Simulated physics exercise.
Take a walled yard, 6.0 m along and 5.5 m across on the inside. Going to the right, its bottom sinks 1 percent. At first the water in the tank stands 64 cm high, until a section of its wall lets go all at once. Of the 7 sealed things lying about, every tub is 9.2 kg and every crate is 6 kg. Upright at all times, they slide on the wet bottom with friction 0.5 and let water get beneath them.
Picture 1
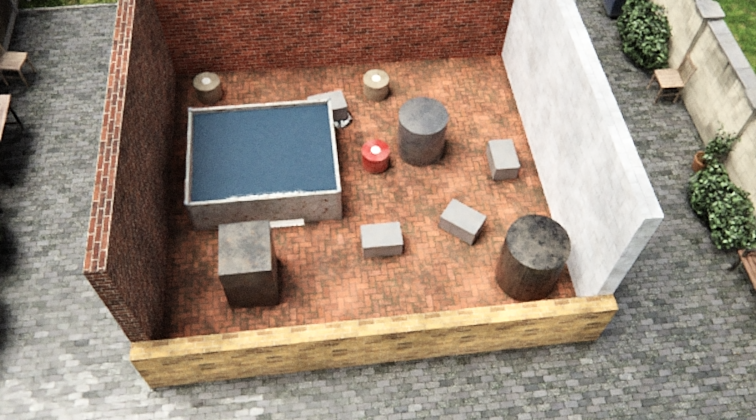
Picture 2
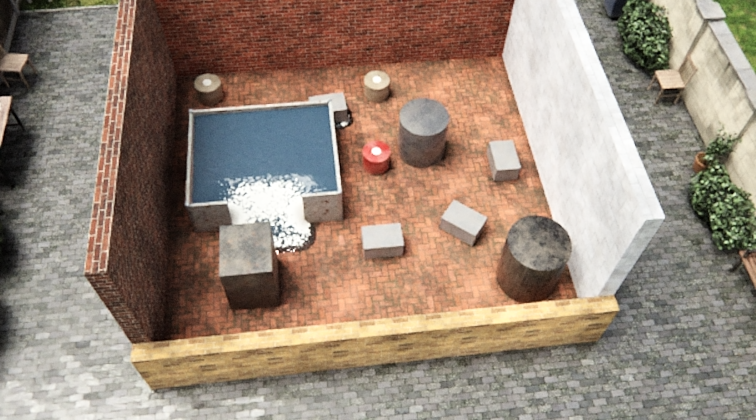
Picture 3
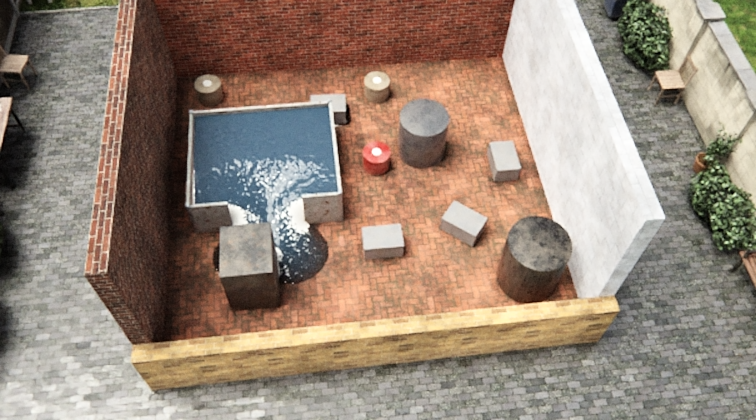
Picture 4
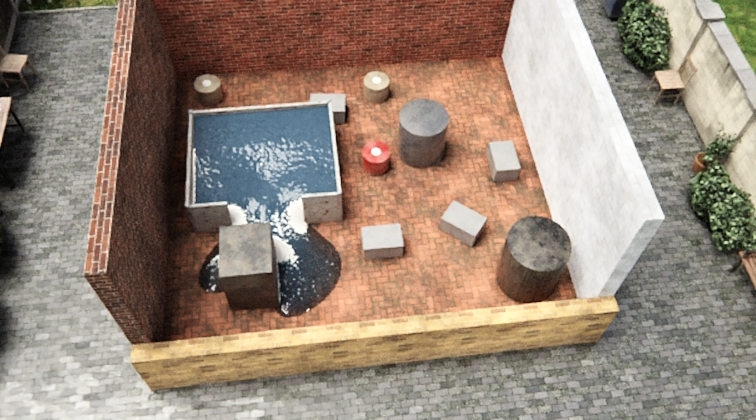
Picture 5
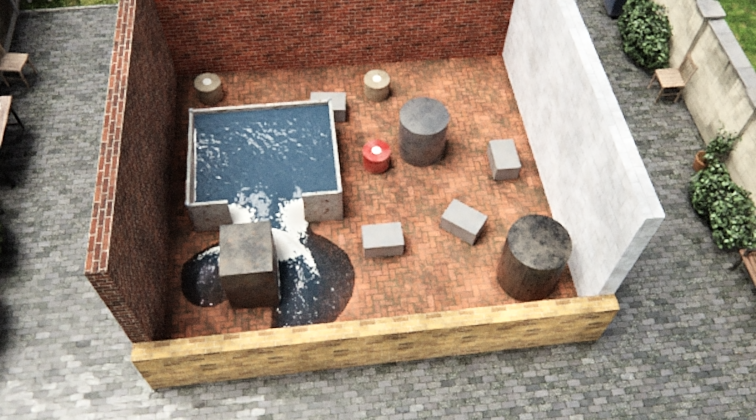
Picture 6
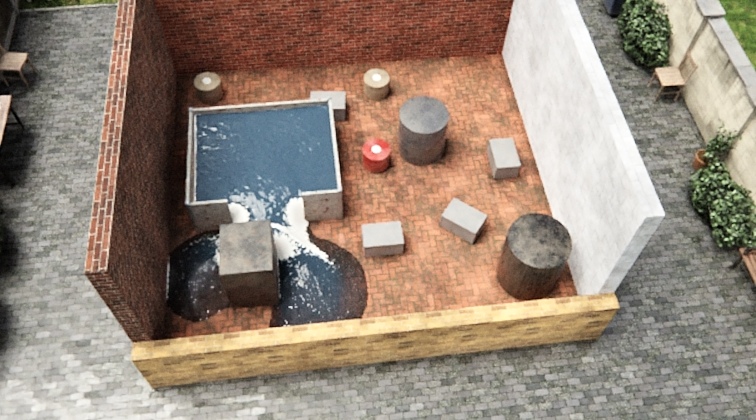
Water pours through a gap in the tank's front wall and spreads around a dark block.
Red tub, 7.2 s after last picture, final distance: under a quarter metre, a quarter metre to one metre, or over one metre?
The way I see it, it stays in its spot.
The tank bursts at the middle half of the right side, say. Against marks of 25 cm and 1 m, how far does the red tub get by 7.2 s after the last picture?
So the red tub winds up far off.
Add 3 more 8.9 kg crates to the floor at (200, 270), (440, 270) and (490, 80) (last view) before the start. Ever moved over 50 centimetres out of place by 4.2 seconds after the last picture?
In order: Above it, above it, below it.
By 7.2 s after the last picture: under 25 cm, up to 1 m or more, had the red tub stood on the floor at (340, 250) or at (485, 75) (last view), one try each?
In that order: It goes a long way; it goes a long way.
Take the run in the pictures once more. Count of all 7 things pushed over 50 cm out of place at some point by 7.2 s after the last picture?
I count 5.
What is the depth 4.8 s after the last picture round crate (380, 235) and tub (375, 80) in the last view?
Close to 5 and 3 centimetres.
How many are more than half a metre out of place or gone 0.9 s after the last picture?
I get 0.
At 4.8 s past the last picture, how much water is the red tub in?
Depth: About 1 cm.
Then, 0.9 s after the last picture the red tub is near (376, 150), 0.0 m from its start, aground; 0 afloat.
Then, 2.8 s after the last picture the red tub is near (376, 150), 0.0 m from its start, aground; 1 afloat.
Then, 4.8 s after the last picture the red tub is near (376, 150), 0.0 m from its start, aground; 3 afloat.
Then, 7.2 s after the last picture the red tub is near (376, 150), 0.0 m from its start, aground; 4 afloat.
